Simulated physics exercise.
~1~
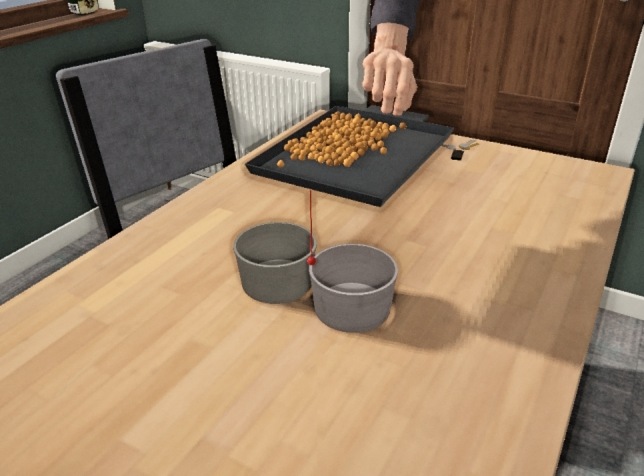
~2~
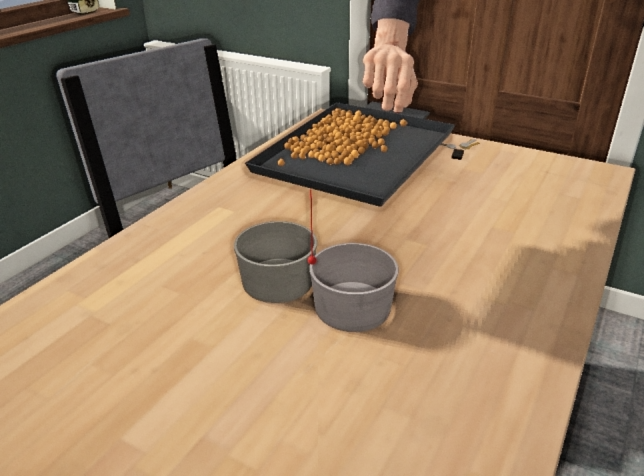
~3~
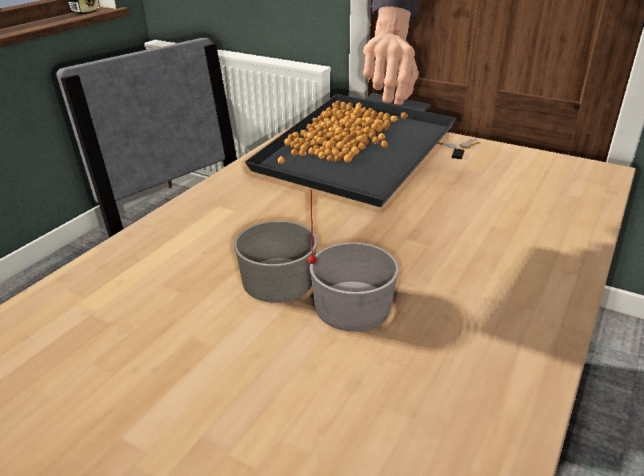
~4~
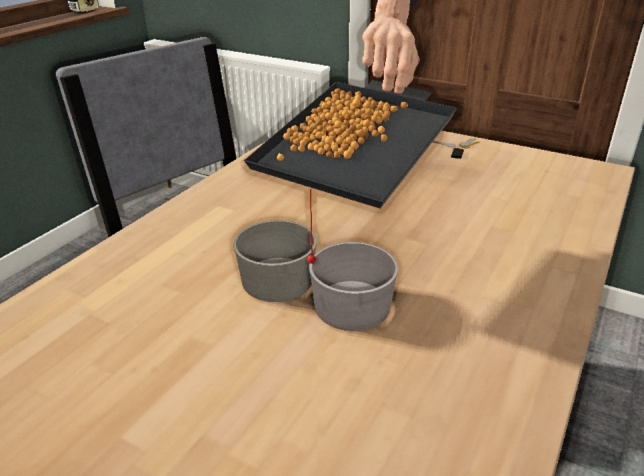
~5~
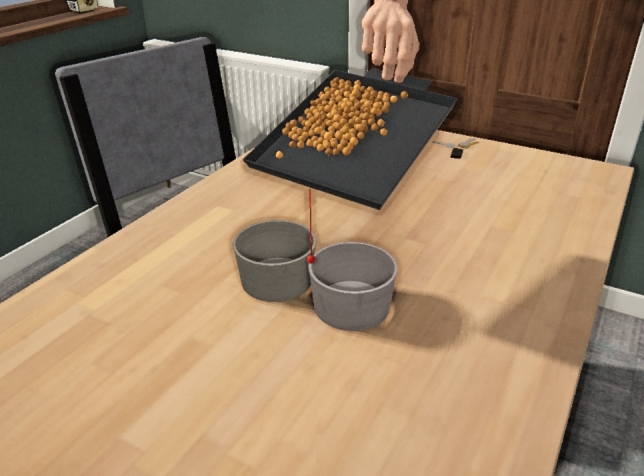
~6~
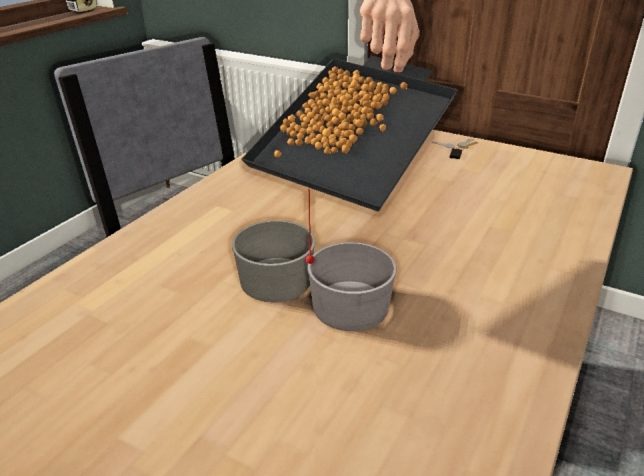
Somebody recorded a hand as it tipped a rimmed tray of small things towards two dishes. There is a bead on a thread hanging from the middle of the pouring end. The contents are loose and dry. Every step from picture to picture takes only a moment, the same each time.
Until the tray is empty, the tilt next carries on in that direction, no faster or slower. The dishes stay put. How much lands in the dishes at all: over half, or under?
Well, most of the load misses the dishes, as it turns out.
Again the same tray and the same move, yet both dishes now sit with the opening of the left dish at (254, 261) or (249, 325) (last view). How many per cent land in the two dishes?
Close to 70 in a hundred first, close to 10 in a hundred second.
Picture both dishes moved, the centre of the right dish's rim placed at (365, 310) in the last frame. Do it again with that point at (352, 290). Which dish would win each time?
Well, first the one further right, then the one further right.
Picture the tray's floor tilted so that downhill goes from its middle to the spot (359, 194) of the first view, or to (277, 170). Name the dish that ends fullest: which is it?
Rightward dish at the first place, Leftward dish at the second.
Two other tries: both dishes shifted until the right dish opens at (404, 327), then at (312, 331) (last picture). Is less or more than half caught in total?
First place: Beyond half; second place: Short of half.
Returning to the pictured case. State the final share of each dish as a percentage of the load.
Roughly: Left 0 %, right 10 %.
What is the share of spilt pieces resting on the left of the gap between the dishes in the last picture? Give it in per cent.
Left portion: Around 30 %.
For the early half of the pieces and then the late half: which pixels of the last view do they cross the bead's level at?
Around (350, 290), followed by around (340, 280).
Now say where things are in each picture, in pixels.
In the first frame, corners of the pouring end at (250, 163) and (381, 196), level; middle of the load at (340, 137), roasted chickpeas; left dish at (253, 279); right dish at (333, 307); bead on its thread at (312, 261).
In the second frame, corners of the pouring end at (250, 162) and (381, 196), level; middle of the load at (341, 135).
In the third frame, corners of the pouring end at (250, 161) and (381, 196), tipped barely, lowest at the right corner; middle of the load at (341, 130).
In the fourth frame, corners of the pouring end at (249, 159) and (381, 198), tipped a little, lowest at the right corner; middle of the load at (340, 122).
In the fifth frame, corners of the pouring end at (248, 158) and (380, 200), tipped a little, lowest at the right corner; middle of the load at (339, 115).
In the sixth frame, corners of the pouring end at (247, 158) and (379, 203), tipped clearly, lowest at the right corner; middle of the load at (338, 108); left dish at (252, 278); right dish at (331, 306).
Soon, tray tipped steeply; most on the tray; a small part outside both; a small part in the air.
A while on, tray tipped right over; about a quarter on the tray; a stray few in the right dish; about half outside both; about a quarter in the air.
Towards the end, tray tipped past a quarter turn; a small part in the right dish; nearly all outside both.
Finally, tray tipped past a quarter turn; a small part in the right dish; none in the left dish; nearly all outside both.
